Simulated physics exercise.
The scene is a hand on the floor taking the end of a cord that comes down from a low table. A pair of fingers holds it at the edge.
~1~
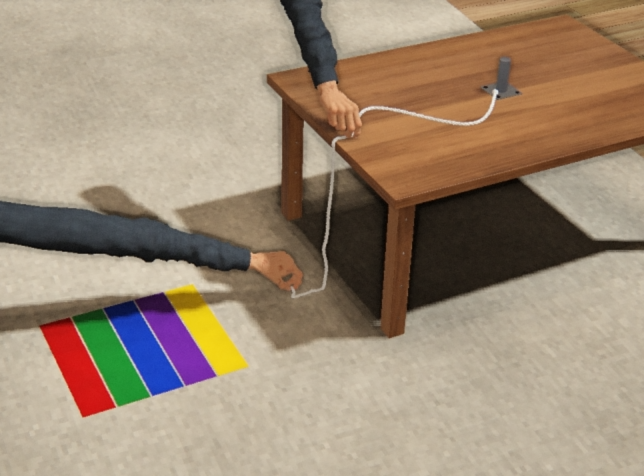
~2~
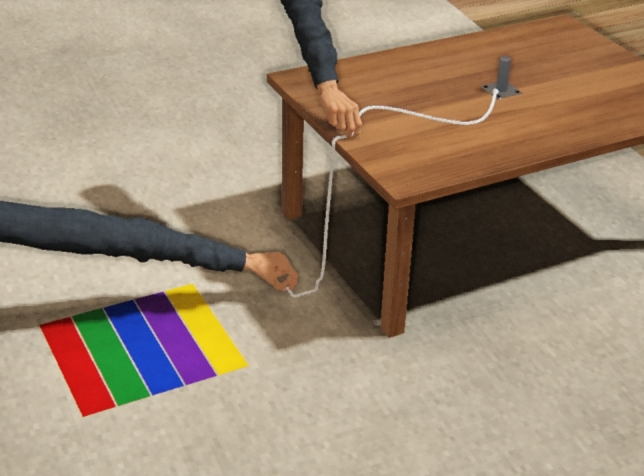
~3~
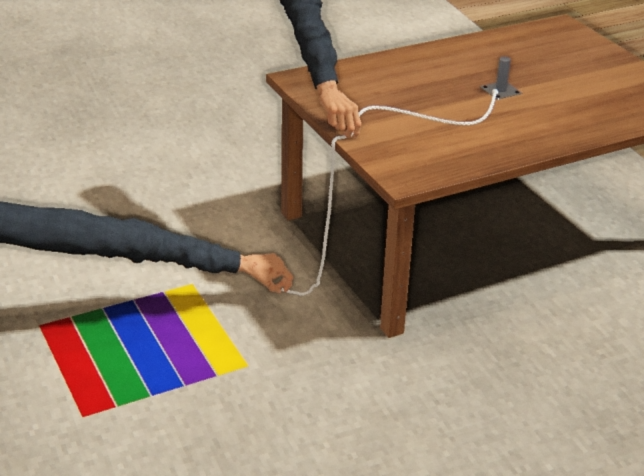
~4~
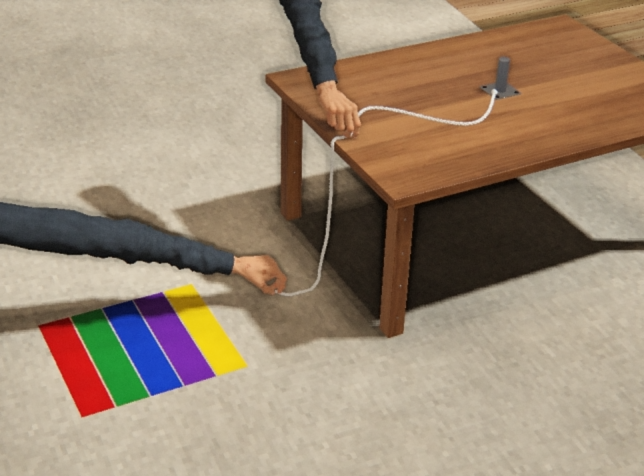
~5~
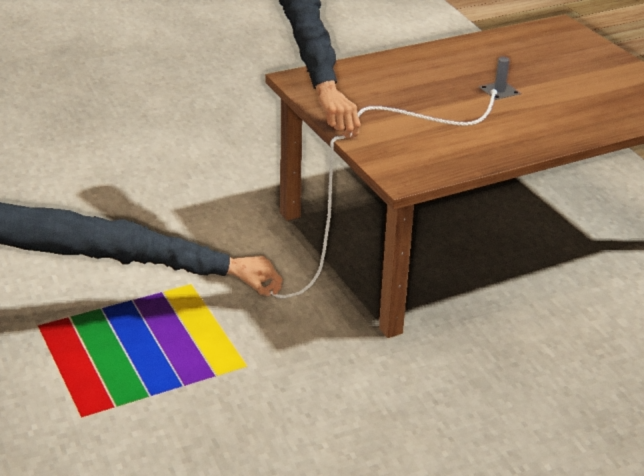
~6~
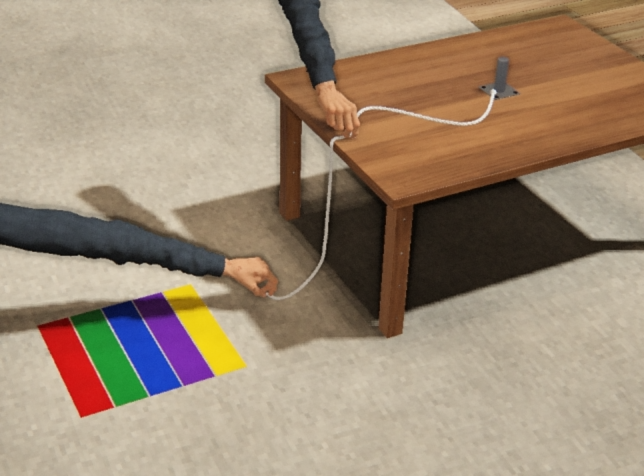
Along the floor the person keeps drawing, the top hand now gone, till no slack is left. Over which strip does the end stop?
Over the green strip.
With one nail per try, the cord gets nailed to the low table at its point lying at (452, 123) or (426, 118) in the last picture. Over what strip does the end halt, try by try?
It ends on blue the first time and on blue the second time.
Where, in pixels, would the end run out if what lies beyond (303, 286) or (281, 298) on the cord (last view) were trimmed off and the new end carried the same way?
First try near (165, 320), second near (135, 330).
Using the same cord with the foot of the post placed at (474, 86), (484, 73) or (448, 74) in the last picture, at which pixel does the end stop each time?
In pixels, the answers are (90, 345), (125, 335) and (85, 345).
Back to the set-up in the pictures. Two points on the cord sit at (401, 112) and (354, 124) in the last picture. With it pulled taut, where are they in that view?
Well, the first one sits at (372, 126), and the second one sits at (312, 156).
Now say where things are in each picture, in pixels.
End (292, 287); yellow (224, 355); purple (191, 365); blue (159, 375); green (125, 385); red (91, 395), in the first picture.
End (287, 288); cord through (492, 106) (441, 120) (369, 108) (337, 139) (328, 206) (323, 268), in the second picture.
End (282, 290), in the third picture.
End (276, 291); cord through (491, 107) (440, 121) (368, 109) (336, 140) (330, 206) (320, 269), in the fourth picture.
End (271, 292), in the fifth picture.
End (267, 294); cord through (490, 107) (439, 121) (367, 109) (335, 140) (328, 206) (317, 270), in the sixth picture.
A little later, end near (165, 323); over purple.
Next, end near (127, 333); over blue.
When it is tight, end near (104, 340); over green. The end stops over the green strip.
